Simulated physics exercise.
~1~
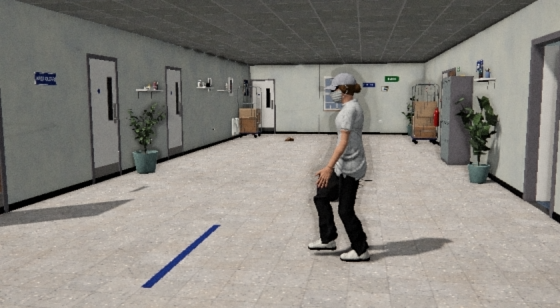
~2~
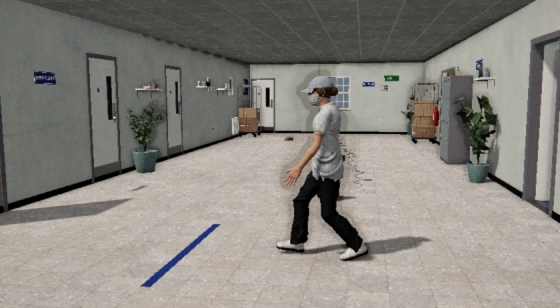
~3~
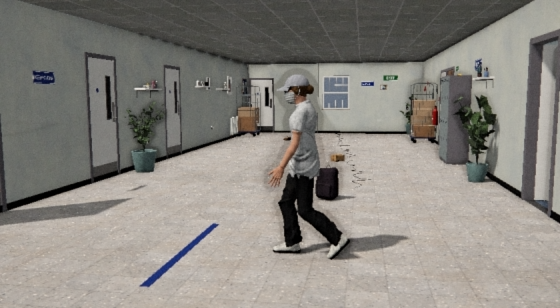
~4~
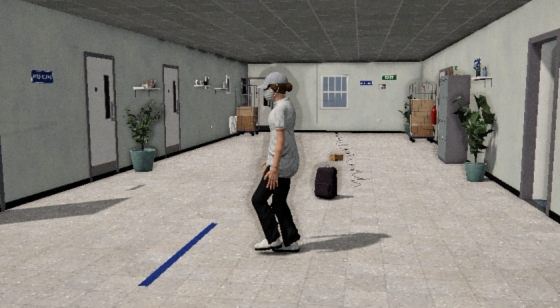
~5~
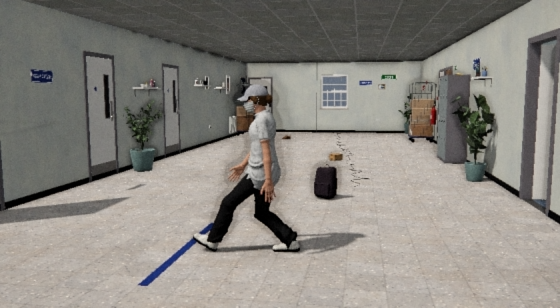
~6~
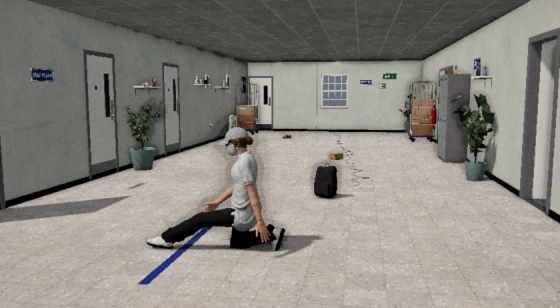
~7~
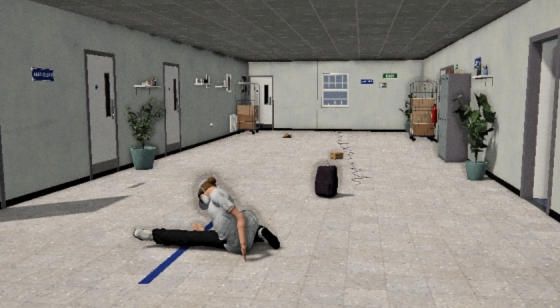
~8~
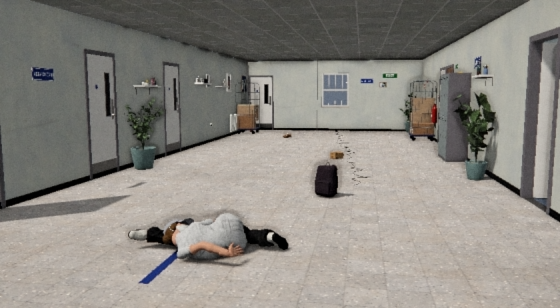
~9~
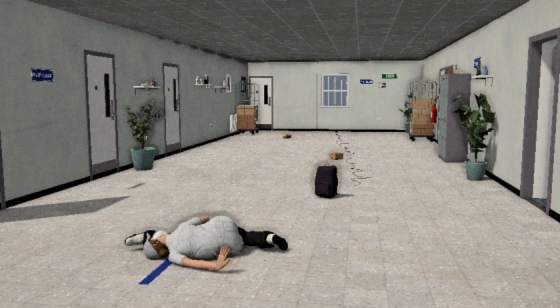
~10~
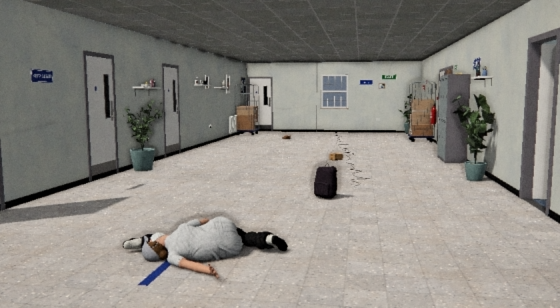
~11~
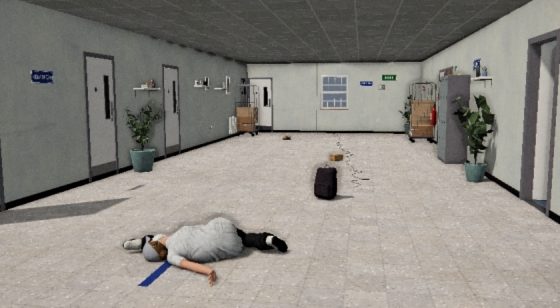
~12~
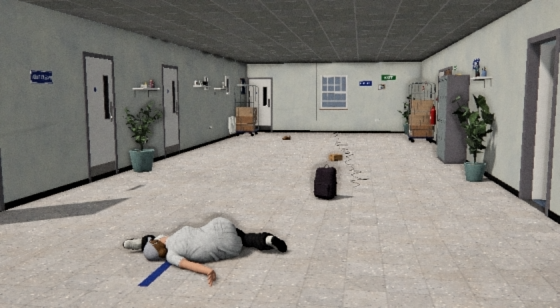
A person in a cap, grey shirt and dark trousers walked left across a wide tiled hallway, stepped toward a blue strip, then sank to the floor and slumped forward, ending up lying still with their head across the strip and their hips short of it.
